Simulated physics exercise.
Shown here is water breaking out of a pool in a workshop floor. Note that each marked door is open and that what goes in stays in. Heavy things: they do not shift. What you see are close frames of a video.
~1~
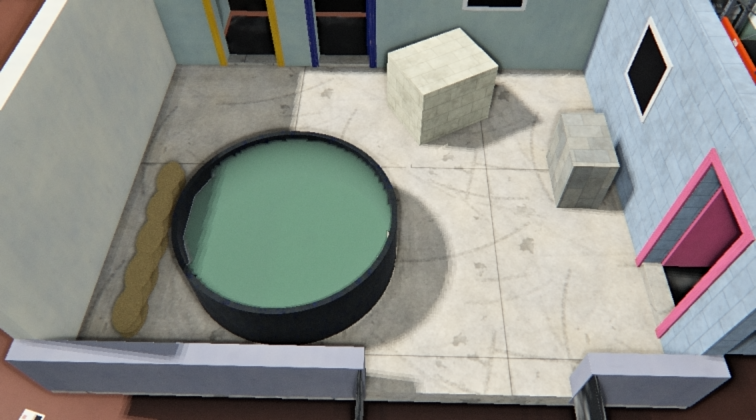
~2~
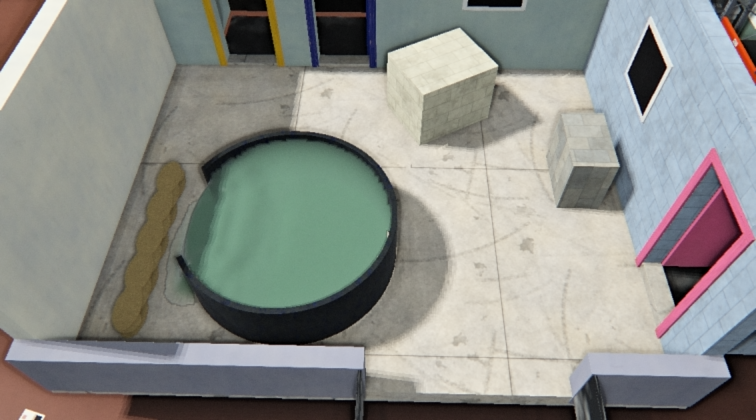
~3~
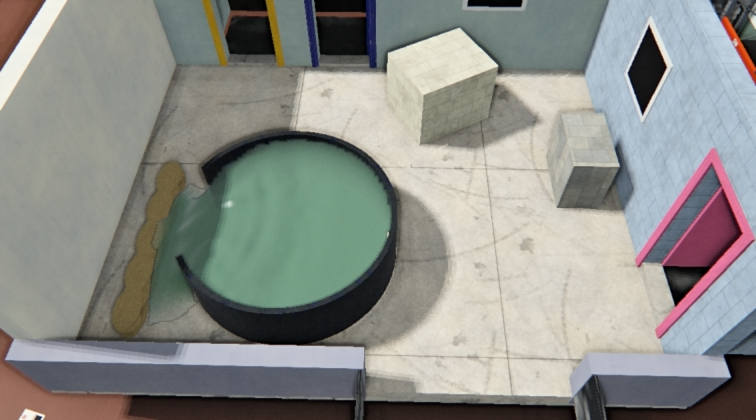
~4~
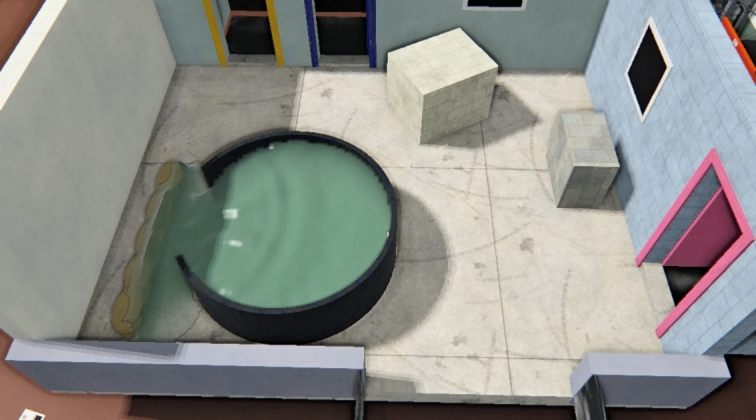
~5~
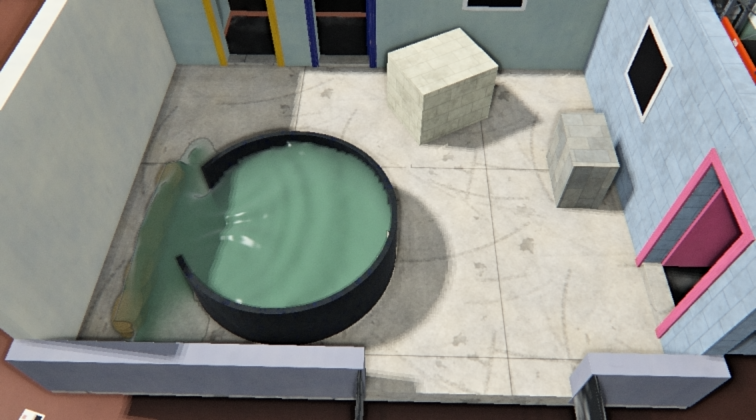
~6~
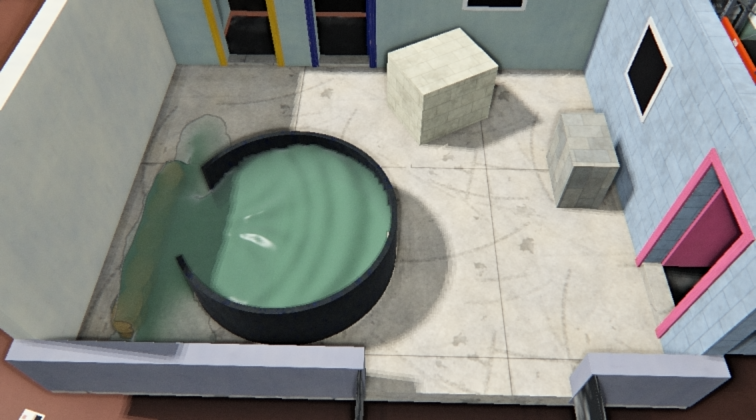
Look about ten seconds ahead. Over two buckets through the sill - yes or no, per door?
Yellow door - yes, pink door - no, blue door - yes.
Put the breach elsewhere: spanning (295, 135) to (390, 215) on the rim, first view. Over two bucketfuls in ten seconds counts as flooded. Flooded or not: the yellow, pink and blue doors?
Result: Yellow goes past the limit; pink goes past the limit; blue goes past the limit.
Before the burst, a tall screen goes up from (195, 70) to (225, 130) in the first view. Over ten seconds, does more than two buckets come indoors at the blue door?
Note: Blue above threshold.
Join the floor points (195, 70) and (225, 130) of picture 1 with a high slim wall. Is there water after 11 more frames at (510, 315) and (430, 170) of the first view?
Note: Point one left unsoaked, point two left unsoaked.
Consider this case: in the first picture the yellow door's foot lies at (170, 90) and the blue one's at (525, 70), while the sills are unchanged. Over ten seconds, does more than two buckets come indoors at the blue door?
Result - the blue one stays within limits.
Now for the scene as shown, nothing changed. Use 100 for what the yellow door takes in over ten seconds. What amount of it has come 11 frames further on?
Close to 10 out of every hundred.
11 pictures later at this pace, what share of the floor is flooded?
Close to 45 %.
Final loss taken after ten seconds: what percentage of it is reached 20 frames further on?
Share gone by then: About 30 %.
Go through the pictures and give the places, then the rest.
The round tank at (286, 215) is whole and still, in the first picture.
Water pours out at (193, 237) and has run to (175, 299), in the second picture.
Water pours out at (194, 238) and has run to (151, 320), in the third picture.
Water pours out at (194, 239) and has run to a hidden place, in the fourth picture.
The front is at (198, 142), out from the gap at (194, 239), in the fifth picture.
The front is at (205, 120), out from the gap at (194, 238), in the sixth picture.
A moment on, water covers 35 % of the floor; the yellow door under two buckets in, the pink door not reached, the blue door not reached.
Next, water covers 45 % of the floor; the yellow door over two buckets in, the pink door not reached, the blue door wet at the sill, nothing in.
Then, water covers 65 % of the floor; the yellow door far over two buckets in, the pink door wet at the sill, nothing in, the blue door over two buckets in.
Later, water covers 80 % of the floor; the yellow door far over two buckets in, the pink door under two buckets in, the blue door over two buckets in.
In the end, water covers 95 % of the floor; the yellow door far over two buckets in, the pink door under two buckets in, the blue door far over two buckets in.
